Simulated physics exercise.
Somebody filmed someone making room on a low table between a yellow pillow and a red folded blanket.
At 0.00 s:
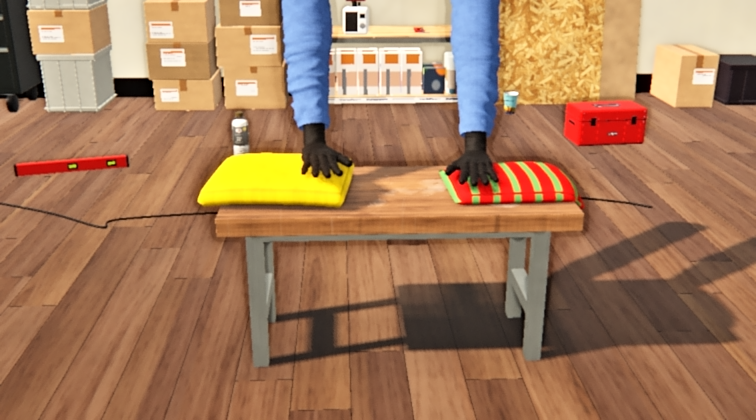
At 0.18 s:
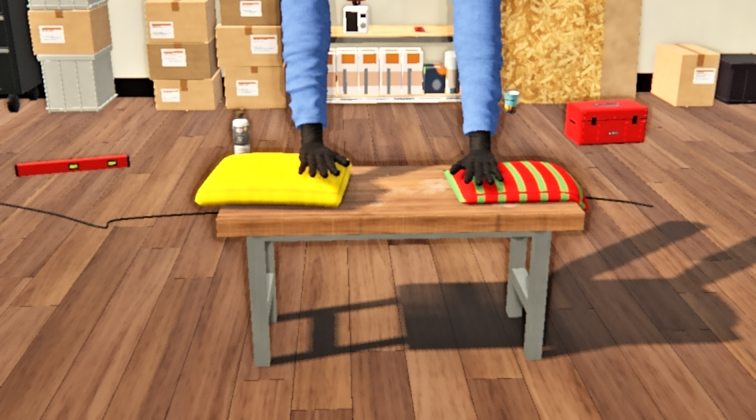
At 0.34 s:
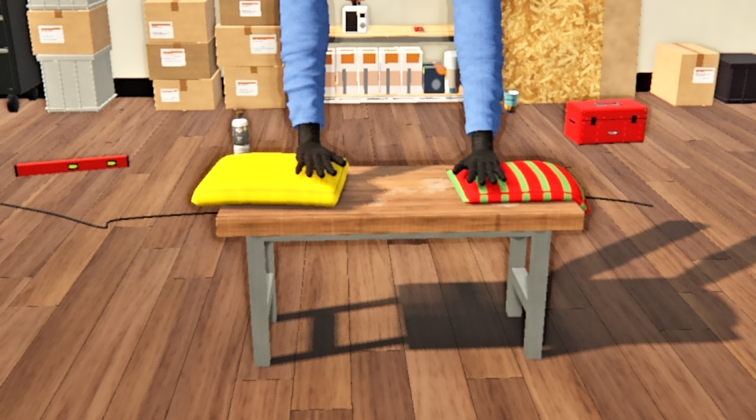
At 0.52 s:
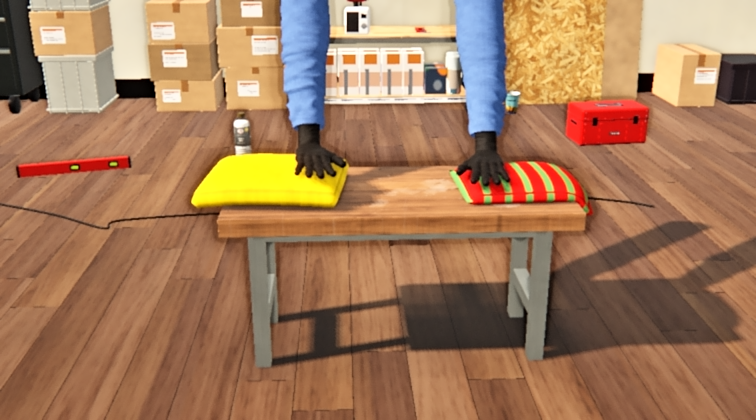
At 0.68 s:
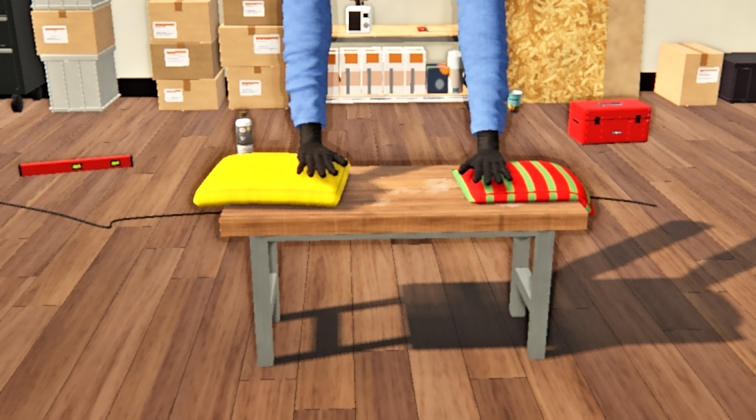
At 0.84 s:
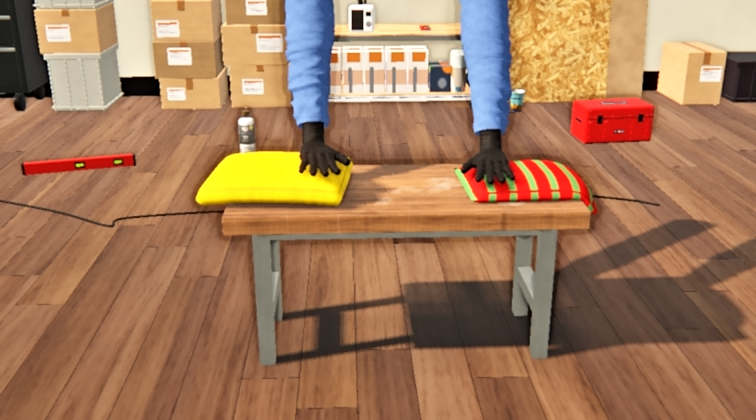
Gloved hands nudging a yellow pillow slightly left and a red striped folded blanket slightly right on a low wooden table.
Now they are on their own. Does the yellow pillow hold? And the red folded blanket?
Outcome: The yellow pillow stays up there. The red folded blanket remains on top.
Around 1.52 s, pillow at rest; folded blanket at rest.
Finally, pillow at rest; folded blanket at rest. The yellow pillow remains on top and the red folded blanket holds its place.
